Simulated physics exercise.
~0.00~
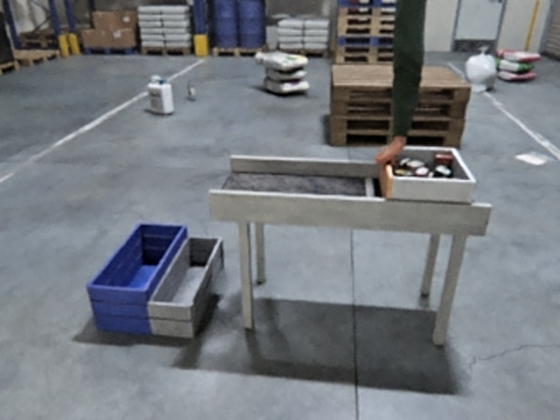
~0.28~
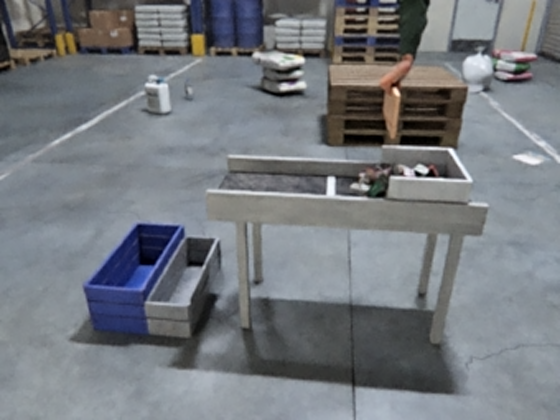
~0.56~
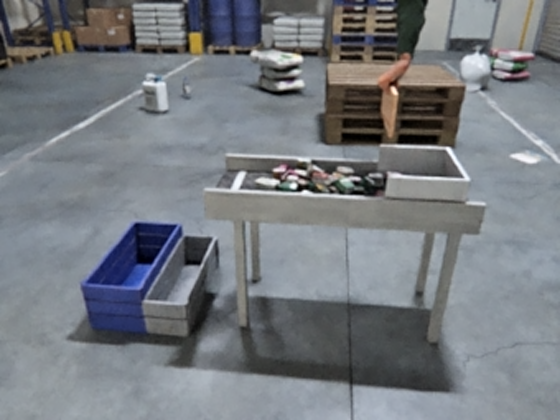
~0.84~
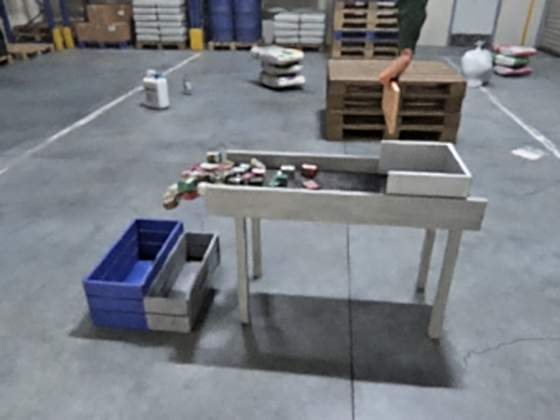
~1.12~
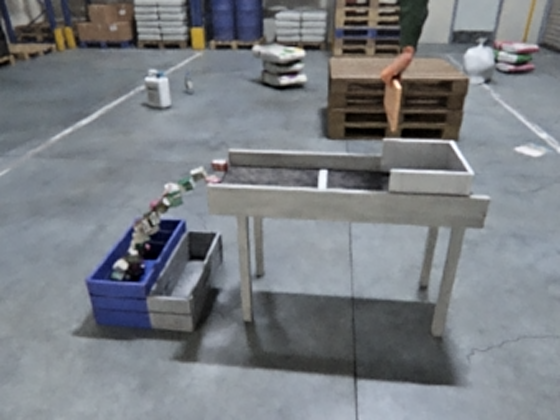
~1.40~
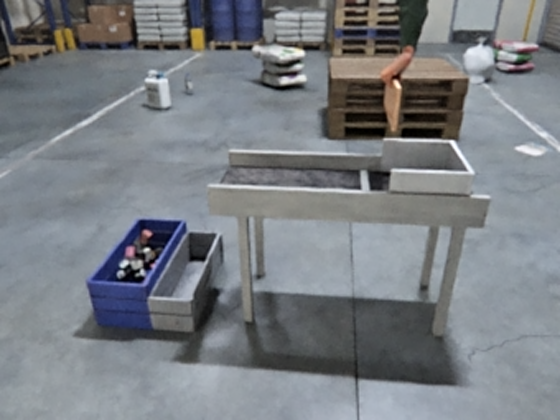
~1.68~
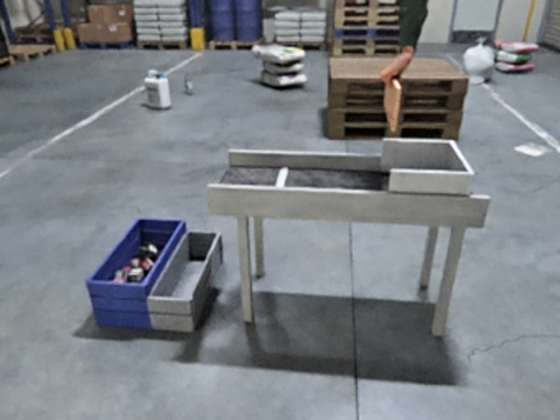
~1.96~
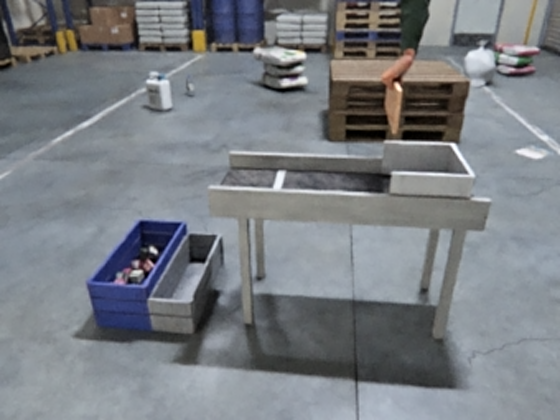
Small cartons ride the belt left from the white pen and drop into the blue tub.
